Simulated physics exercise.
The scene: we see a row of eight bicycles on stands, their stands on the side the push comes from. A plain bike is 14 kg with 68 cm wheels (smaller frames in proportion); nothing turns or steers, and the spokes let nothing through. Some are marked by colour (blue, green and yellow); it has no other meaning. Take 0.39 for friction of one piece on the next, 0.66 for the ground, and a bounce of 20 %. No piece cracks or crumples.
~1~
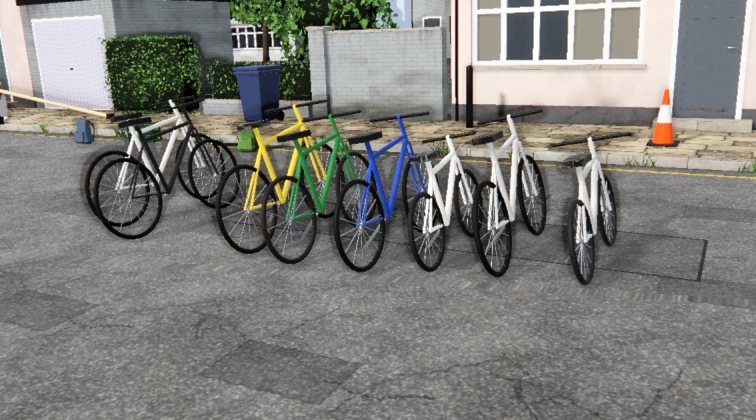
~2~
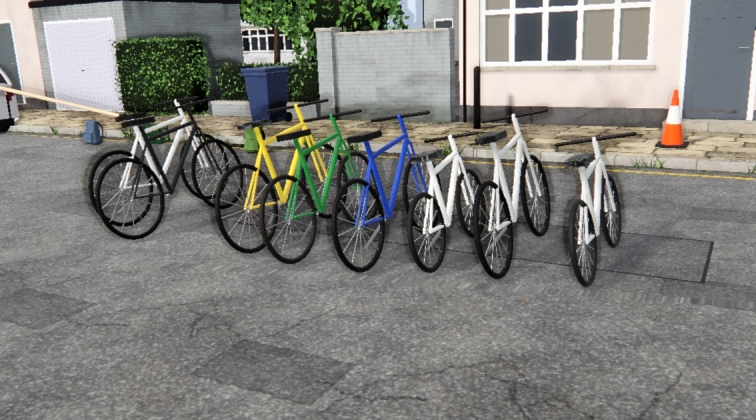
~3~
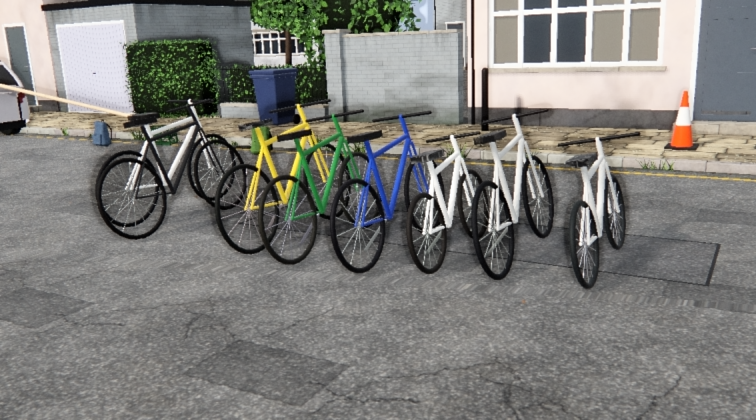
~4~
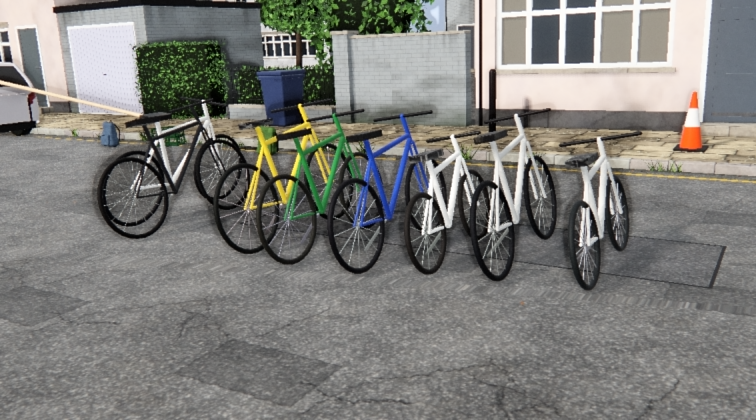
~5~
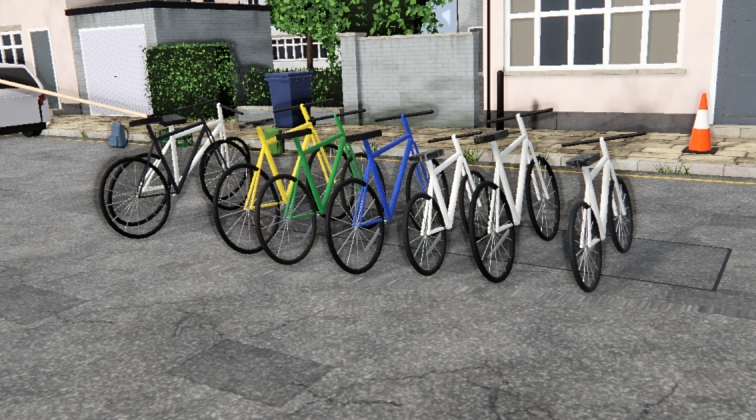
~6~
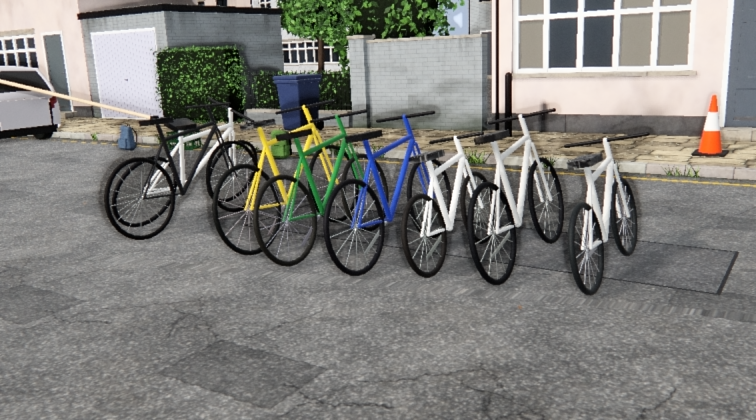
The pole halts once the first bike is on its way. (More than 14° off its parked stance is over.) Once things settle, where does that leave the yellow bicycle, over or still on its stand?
That bicycle keeps its feet.
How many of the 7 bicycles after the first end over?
It comes to 1.
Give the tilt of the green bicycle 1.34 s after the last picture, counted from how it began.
Roughly 0°.
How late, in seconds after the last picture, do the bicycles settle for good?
Around 2.0 s.
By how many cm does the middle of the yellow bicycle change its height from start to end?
It ends some 0 cm lower.
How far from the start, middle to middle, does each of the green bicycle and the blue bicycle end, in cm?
Moved: Green 0, blue 0.
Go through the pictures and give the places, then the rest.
In the first picture (places mark the middle of the side facing us; the camera moves round a little), pole end (107, 117) 12 cm from the first bicycle; yellow bicycle (317, 166); green bicycle (353, 176); blue bicycle (421, 181); the rest undisturbed.
Pole end pushing; yellow bicycle (318, 165), in the second picture.
Pole end pushing; yellow bicycle (319, 166); the rest undisturbed, in the third picture.
Pole end pushing; yellow bicycle (320, 166); the rest undisturbed, in the fourth picture.
Pole end (148, 118) stopped; yellow bicycle (320, 166); the rest undisturbed, in the fifth picture.
Pole end (151, 119) stopped; yellow bicycle (322, 167); blue bicycle (423, 183); green bicycle (355, 177); steepest lean 8°, the bicycle at (210, 164); one has shifted, in the sixth picture.
Then, 0.68 s after the last picture, 1 of the 7 other bicycles over; yellow bicycle unmoved.
At rest, 1 of the 7 other bicycles over; yellow bicycle unmoved; blue bicycle unmoved; green bicycle unmoved. Six left standing. As the last picture would show them, middles, yellow bicycle near (290, 171), blue bicycle near (392, 185).
